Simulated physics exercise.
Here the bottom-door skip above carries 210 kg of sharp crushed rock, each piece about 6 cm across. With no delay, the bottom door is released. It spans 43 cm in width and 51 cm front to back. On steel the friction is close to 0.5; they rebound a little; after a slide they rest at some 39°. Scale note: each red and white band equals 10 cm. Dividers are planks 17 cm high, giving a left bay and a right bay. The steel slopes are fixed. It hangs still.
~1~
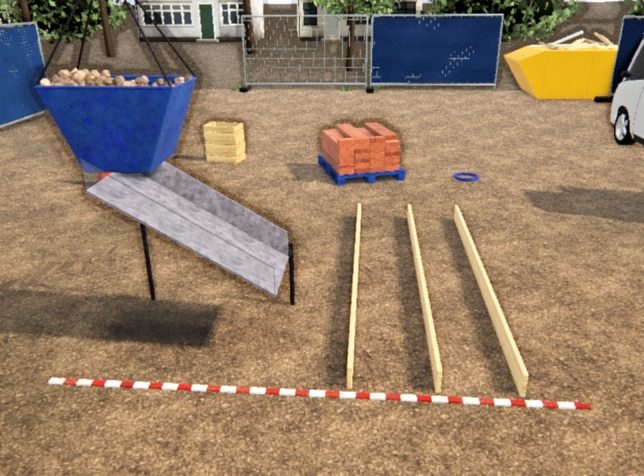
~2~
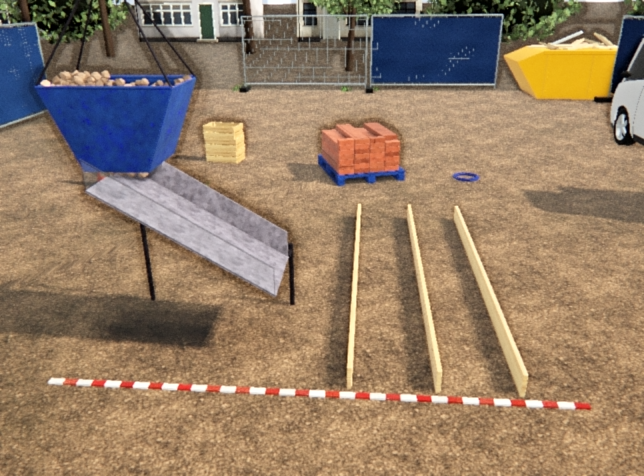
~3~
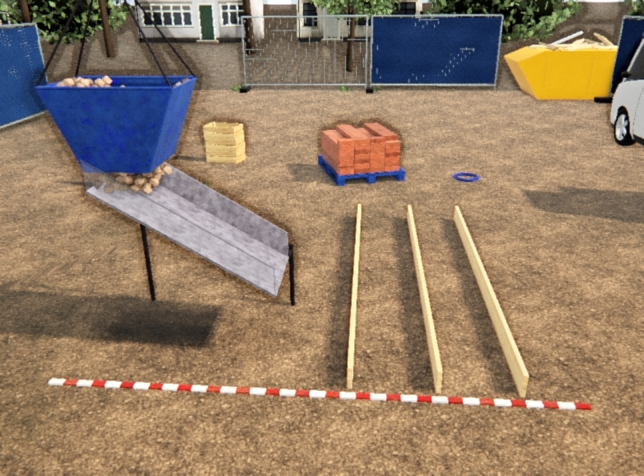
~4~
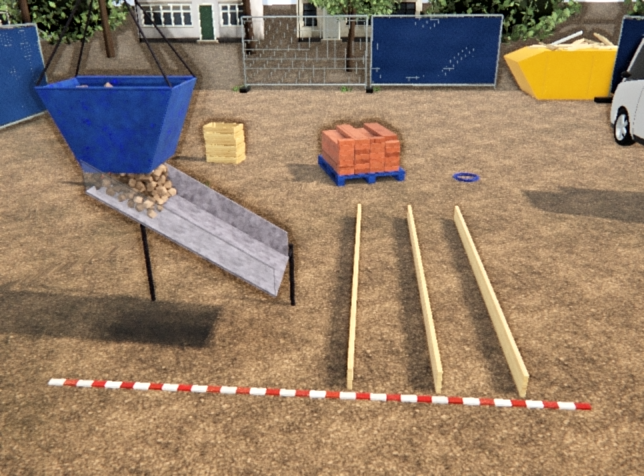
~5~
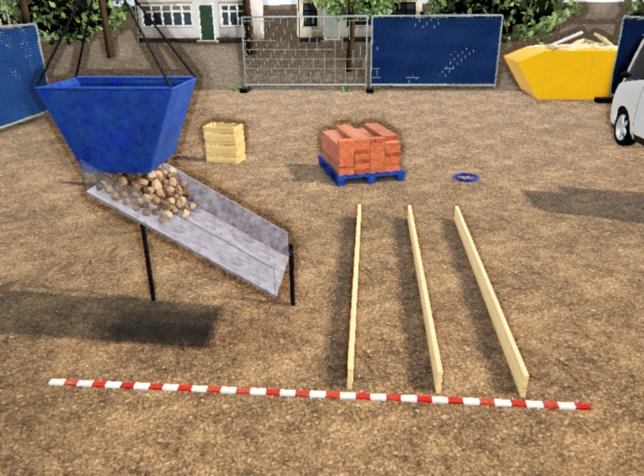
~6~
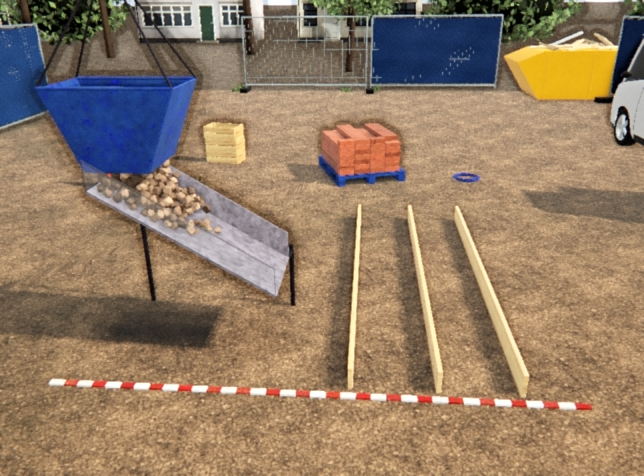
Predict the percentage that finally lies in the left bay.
12 per cent, roughly.
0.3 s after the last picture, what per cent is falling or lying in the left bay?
Around 0 per cent at that point.
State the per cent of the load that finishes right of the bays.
0 in a hundred, roughly.
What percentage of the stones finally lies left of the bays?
Roughly 90 per cent of it.
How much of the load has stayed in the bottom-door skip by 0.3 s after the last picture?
It keeps hold of roughly 50 per cent.
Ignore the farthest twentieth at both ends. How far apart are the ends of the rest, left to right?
About 80 cm.
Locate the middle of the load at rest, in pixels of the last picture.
Centre at rest: Around (323, 329).
Then, 0.3 s after the last picture, 50 % in the bottom-door skip, 48 % on the steel, 2 % falling or lying left of the bays; the stones farthest right are at (296, 284).
Then, 0.7 s after the last picture, 29 % in the bottom-door skip, 59 % on the steel, 11 % falling or lying left of the bays; the stones farthest right are at (347, 332).
Then, 1.3 s after the last picture, 5 % in the bottom-door skip, 60 % on the steel, 35 % falling or lying left of the bays, 1 % falling or lying in the left bay; the stones farthest right are at (384, 323).
Then, 2.2 s after the last picture, 0 % in the bottom-door skip, 26 % on the steel, 68 % falling or lying left of the bays, 6 % falling or lying in the left bay; the stones farthest right are at (415, 342).
Then, 4.1 s after the last picture, 0 % in the bottom-door skip, 88 % left of the bays, 12 % in the left bay; the stones farthest right are at (416, 340).
